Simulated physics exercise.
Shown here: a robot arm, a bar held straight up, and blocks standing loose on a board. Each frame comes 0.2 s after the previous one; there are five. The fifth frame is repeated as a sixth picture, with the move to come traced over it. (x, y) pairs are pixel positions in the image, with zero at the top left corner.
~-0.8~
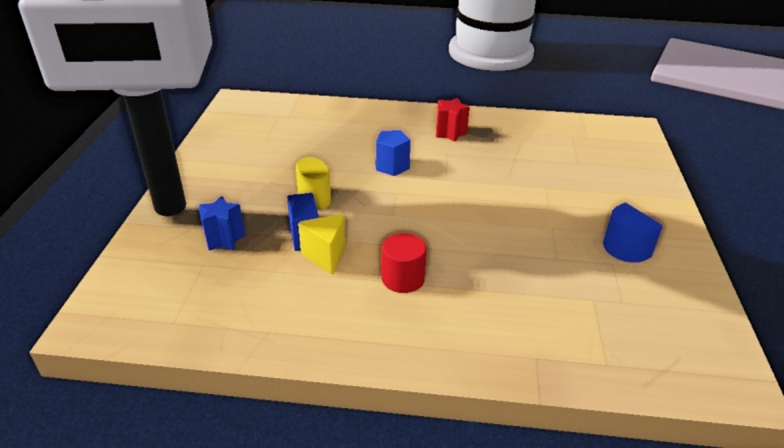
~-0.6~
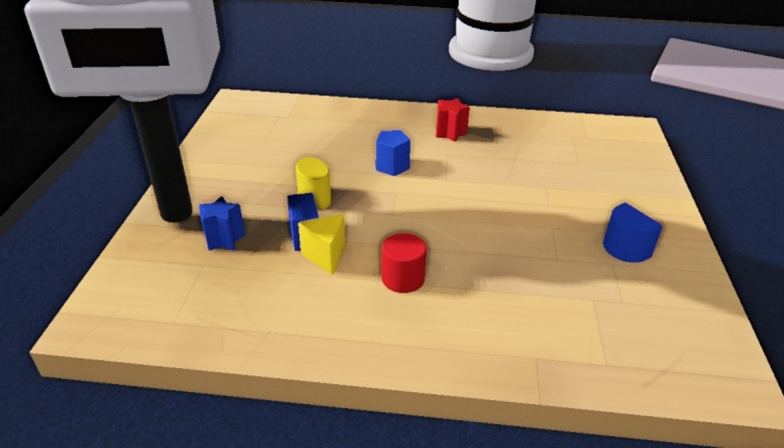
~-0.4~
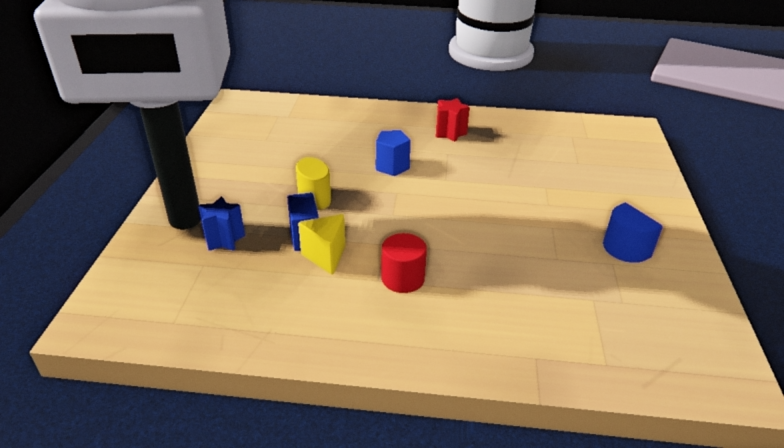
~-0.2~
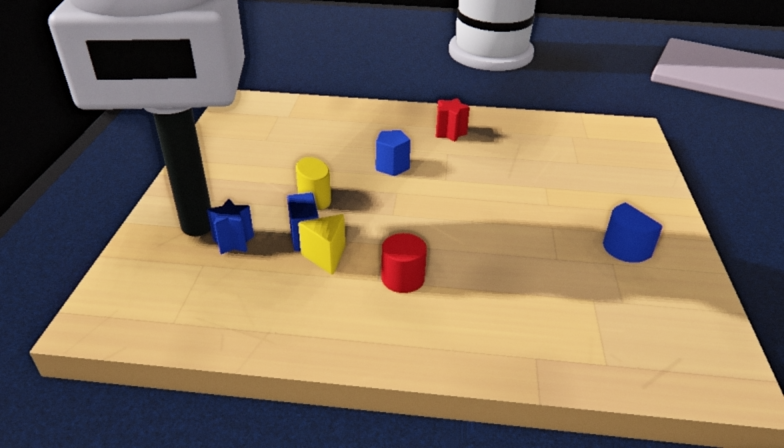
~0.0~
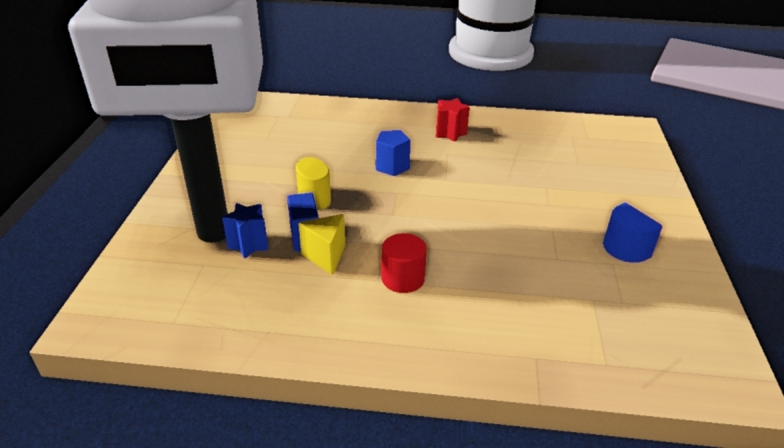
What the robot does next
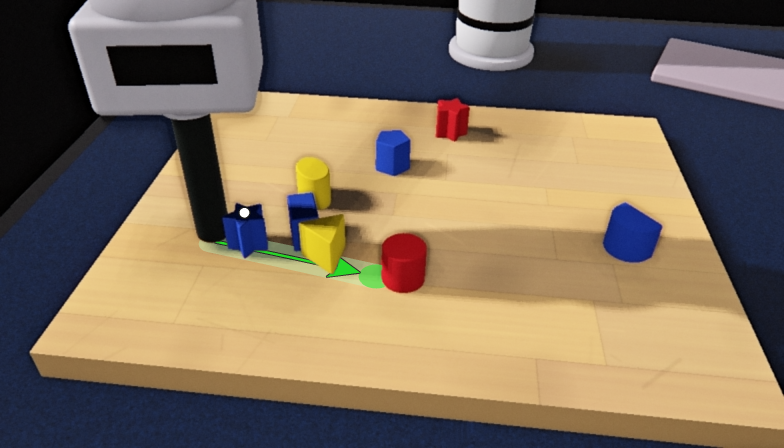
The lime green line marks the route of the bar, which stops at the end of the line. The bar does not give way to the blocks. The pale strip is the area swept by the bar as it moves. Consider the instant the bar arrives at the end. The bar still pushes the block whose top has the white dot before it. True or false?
That is false.
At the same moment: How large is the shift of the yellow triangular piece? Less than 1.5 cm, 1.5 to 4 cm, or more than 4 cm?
Covers over 4 cm.
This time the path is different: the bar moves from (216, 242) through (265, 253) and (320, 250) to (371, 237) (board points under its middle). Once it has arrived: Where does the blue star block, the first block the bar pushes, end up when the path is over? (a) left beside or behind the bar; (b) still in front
b - still in front.
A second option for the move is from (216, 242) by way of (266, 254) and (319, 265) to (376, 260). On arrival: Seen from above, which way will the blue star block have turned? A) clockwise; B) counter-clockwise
Correct choice: B.
Drawn move, straight from (216, 242) to (376, 276); the dot is on the blue star block.
The first path, step by step. One third of the way, bar (267, 245); blue star block (295, 221), turned 20° anticlockwise; blue rectangle (316, 203), turned 35° anticlockwise; yellow triangular piece (333, 228).
Two thirds of the way, bar (321, 257); blue star block (350, 225), turned 40° anticlockwise; blue rectangle (323, 201), turned 55° anticlockwise; yellow triangular piece (386, 236), turned 20° clockwise; red circular block (418, 250).
At the end, bar (376, 269); blue star block (368, 220), turned 105° anticlockwise; blue rectangle (323, 201), turned 55° anticlockwise; yellow triangular piece (406, 229), turned 40° clockwise; red circular block (423, 252).
